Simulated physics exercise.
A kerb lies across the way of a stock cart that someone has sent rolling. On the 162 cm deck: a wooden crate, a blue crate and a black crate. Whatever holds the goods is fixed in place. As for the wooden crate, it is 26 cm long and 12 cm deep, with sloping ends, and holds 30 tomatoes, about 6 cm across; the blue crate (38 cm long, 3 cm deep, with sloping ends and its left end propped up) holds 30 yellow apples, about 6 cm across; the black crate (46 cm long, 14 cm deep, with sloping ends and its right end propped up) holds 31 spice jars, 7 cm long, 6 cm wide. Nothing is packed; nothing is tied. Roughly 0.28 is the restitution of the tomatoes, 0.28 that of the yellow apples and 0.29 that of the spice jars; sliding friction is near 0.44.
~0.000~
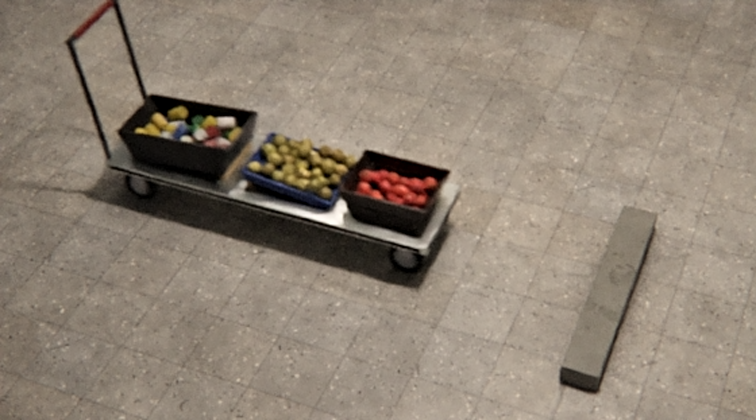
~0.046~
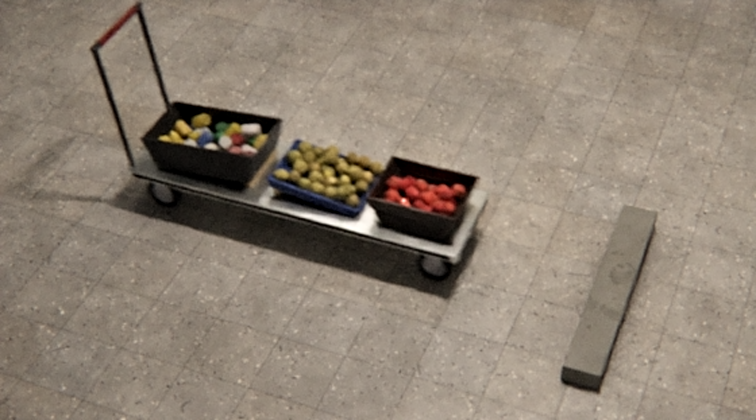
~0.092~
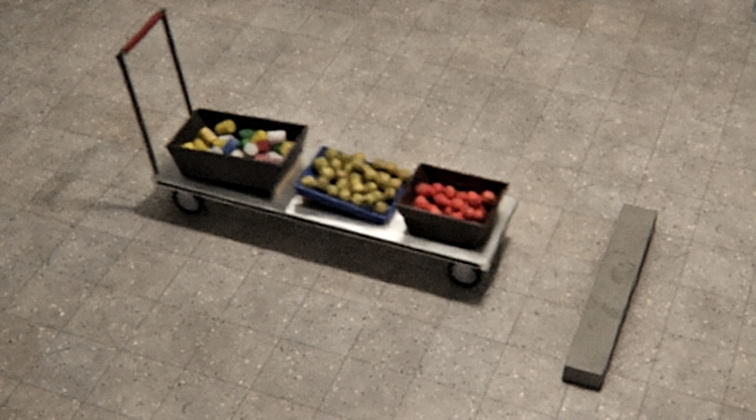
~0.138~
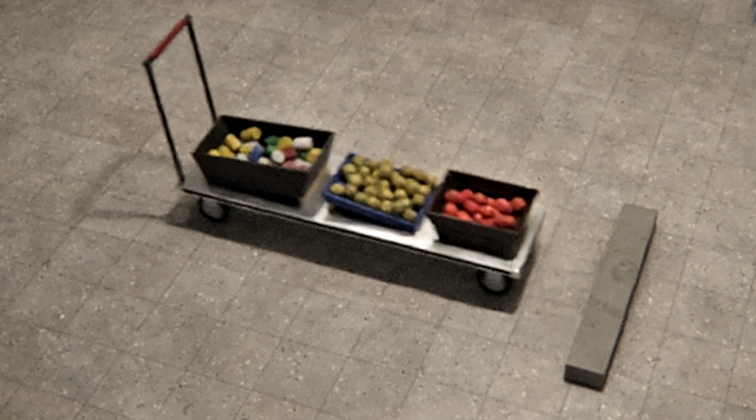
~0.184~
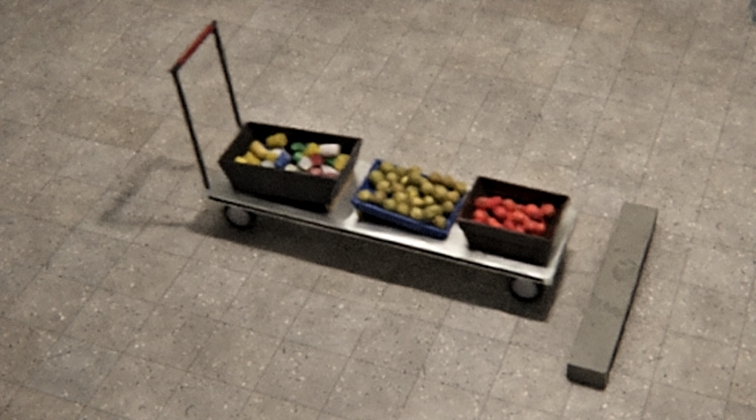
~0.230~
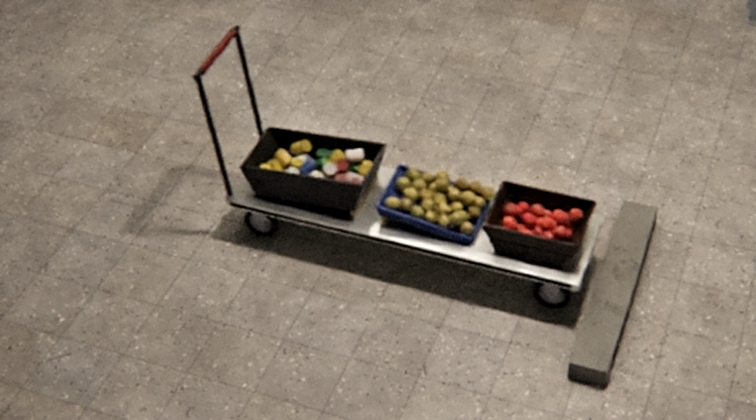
On a grey tiled floor, a flat cart with a red-topped handle rolls rightward, carrying small multicoloured jars, yellowish apples in a blue crate, and red tomatoes, closing the gap to a kerb while its three crates keep their places.
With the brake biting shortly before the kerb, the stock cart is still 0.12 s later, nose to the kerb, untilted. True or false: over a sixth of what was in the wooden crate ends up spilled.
False.
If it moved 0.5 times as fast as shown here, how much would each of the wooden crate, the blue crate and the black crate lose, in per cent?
Wooden crate 0, blue crate 30, black crate 0 per cent.
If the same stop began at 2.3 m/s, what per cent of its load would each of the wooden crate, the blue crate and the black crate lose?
Wooden crate 0 %, blue crate 30 %, black crate 0 %.
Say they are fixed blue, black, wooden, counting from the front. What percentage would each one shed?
Wooden crate 0 %, blue crate 60 %, black crate 0 %.
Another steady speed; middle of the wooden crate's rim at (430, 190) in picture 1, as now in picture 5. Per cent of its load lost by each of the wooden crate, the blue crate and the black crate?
Under that change it'd be wooden crate at 0, blue crate at 30 and black crate at 0 percent.
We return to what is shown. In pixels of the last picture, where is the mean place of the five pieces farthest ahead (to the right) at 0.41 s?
Mean position approx. (596, 226).
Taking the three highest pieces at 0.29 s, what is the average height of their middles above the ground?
Roughly 38 cm.
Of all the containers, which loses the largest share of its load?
Answer: The blue crate.
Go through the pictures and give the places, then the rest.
In the first frame (places track the rim corner closest to us here; the camera moves round a little), wooden crate (425, 212); black crate (225, 150); 73 cm to go; all still inside.
In the second frame, wooden crate (455, 219); black crate (252, 157); 60 cm to go.
In the third frame, wooden crate (486, 227); black crate (279, 164); 46 cm to go.
In the fourth frame, wooden crate (517, 234); black crate (307, 172); 33 cm to go.
In the fifth frame, wooden crate (550, 241); black crate (335, 179); 20 cm to go.
In the sixth frame, wooden crate (578, 246); black crate (360, 185); stopping; all still inside.
After 0.29 s, the wooden crate has all 30, the blue crate is down by 1 of 30 and the black crate has all 31.
After 0.41 s, the wooden crate has all 30, the blue crate is down by 11 of 30 and the black crate is down by 2 of 31.
After 0.64 s, the wooden crate has all 30, the blue crate is down by 13 of 30 and the black crate is down by 2 of 31.
Final count (at 1.15 s), the wooden crate has all 30, the blue crate is down by 13 of 30 and the black crate is down by 3 of 31. Asked share, 0 of 30, 0 per cent.
